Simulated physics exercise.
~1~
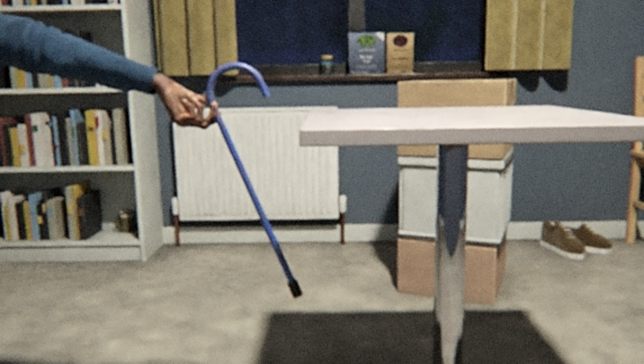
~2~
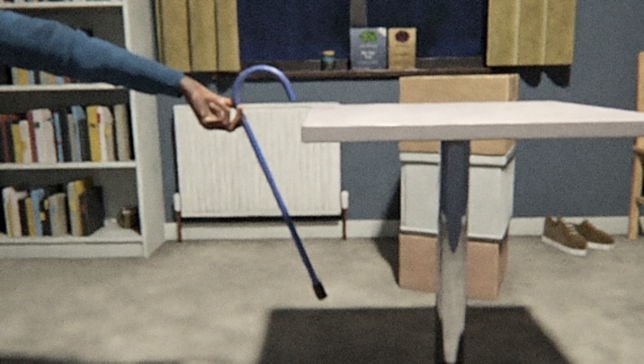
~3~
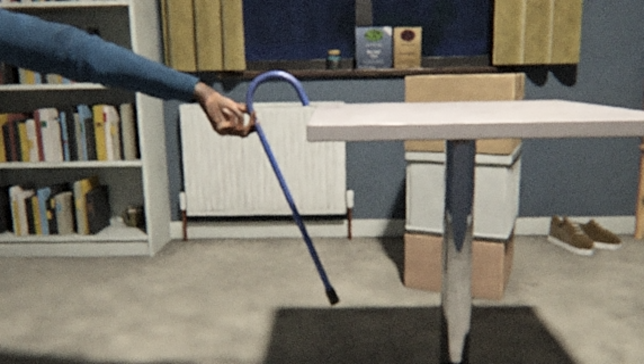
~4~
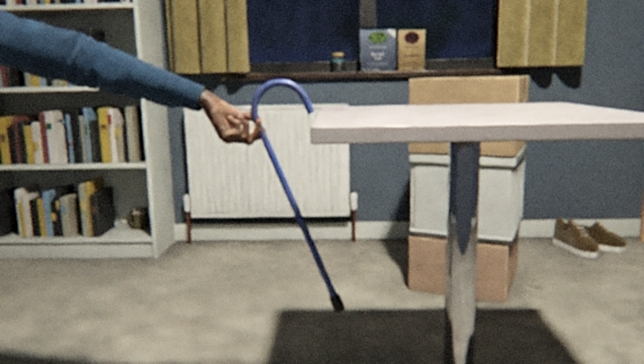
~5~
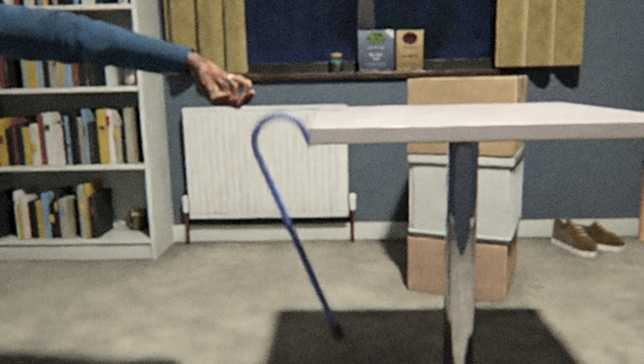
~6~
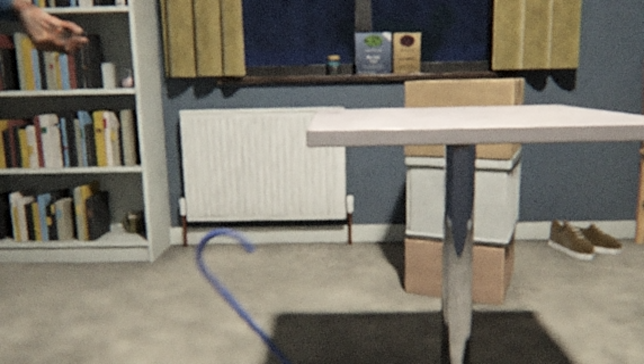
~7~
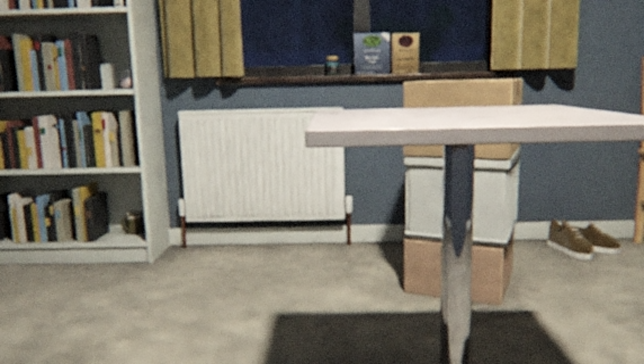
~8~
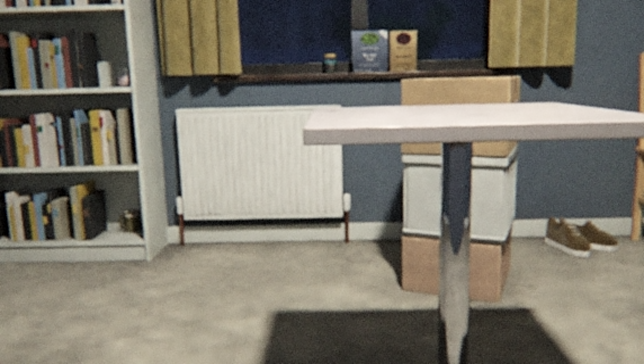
In a room with a bookshelf and radiator, a hand hooking a blue cane on a table edge, releasing it, the cane dropping from view.
